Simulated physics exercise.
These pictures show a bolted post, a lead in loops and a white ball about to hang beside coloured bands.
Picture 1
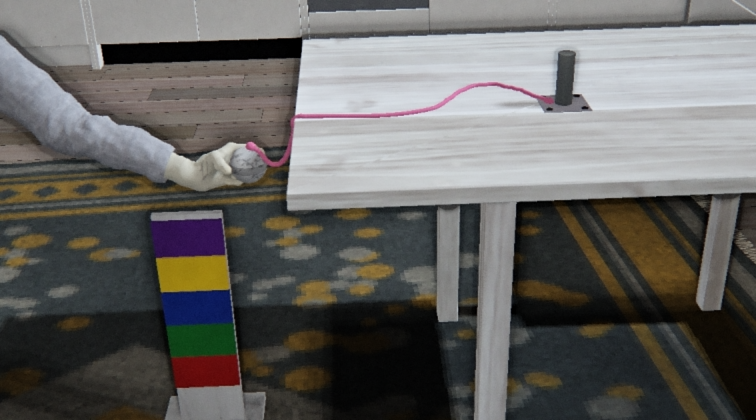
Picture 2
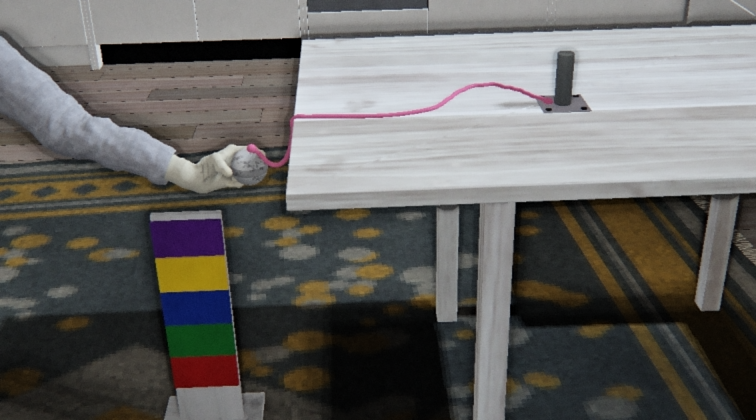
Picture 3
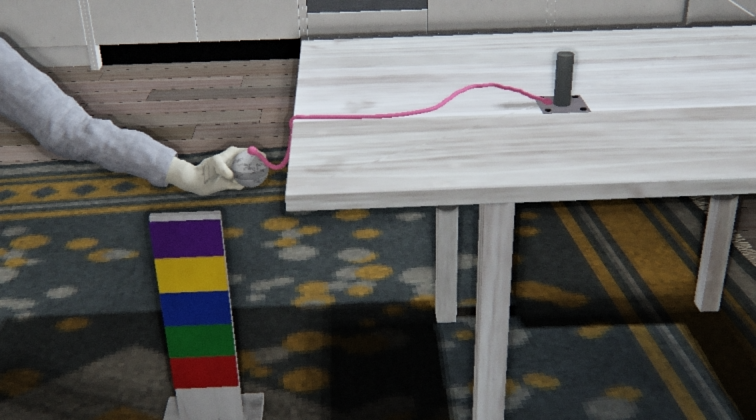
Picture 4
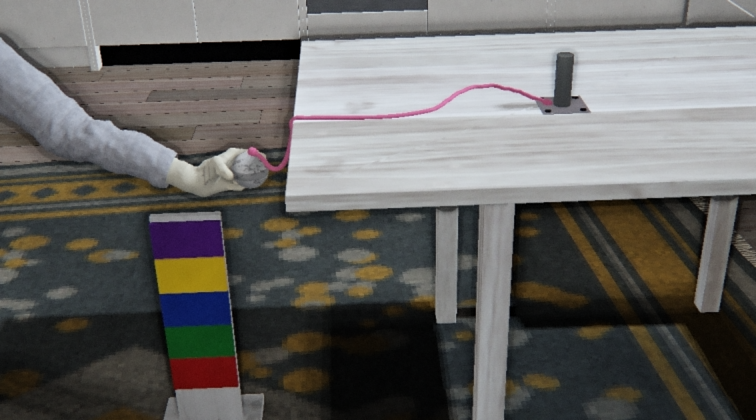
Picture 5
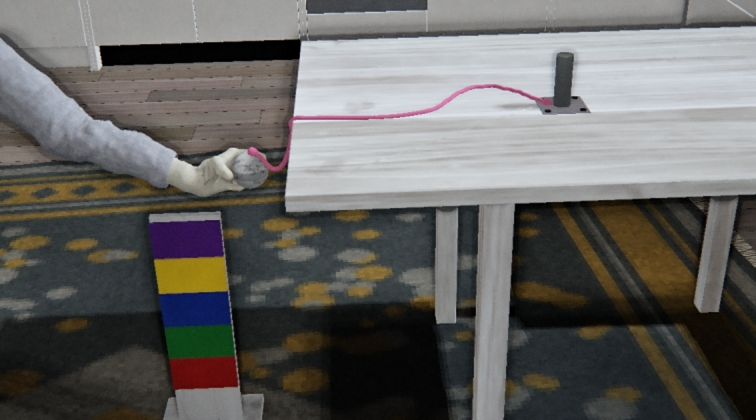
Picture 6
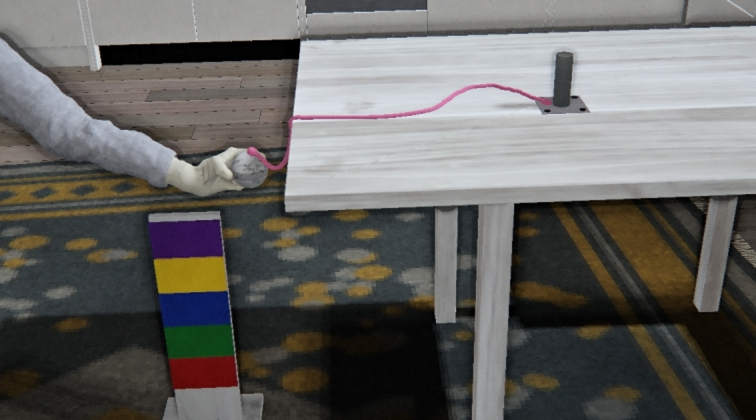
A gloved hand held a whitish ball on a pink cord beside a pale wooden table, above a stand with coloured bands, and everything stayed practically still, the cord lying loosely across the tabletop.
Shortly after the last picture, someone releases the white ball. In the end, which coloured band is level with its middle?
The yellow band.
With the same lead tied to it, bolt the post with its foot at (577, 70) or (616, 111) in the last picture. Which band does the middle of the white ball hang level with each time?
The first case gives purple, the second gives purple.
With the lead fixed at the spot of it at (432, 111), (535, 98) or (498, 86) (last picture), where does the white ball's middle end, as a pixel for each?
The pixel places are (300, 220), (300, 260) and (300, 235), one per try.
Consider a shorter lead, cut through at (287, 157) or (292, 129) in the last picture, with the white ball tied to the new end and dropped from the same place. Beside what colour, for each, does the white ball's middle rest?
For the first: Purple; for the second: Above them all.
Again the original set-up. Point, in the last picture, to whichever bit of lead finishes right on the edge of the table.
Roughly (358, 118).
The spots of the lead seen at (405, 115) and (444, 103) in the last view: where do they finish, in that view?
The first settles around (338, 108), the second around (391, 107).
A little later, ball near (333, 253); level with yellow.
Next, ball near (289, 269); level with yellow.
When it is over, ball near (299, 268); level with yellow. Its middle rests at the yellow band.
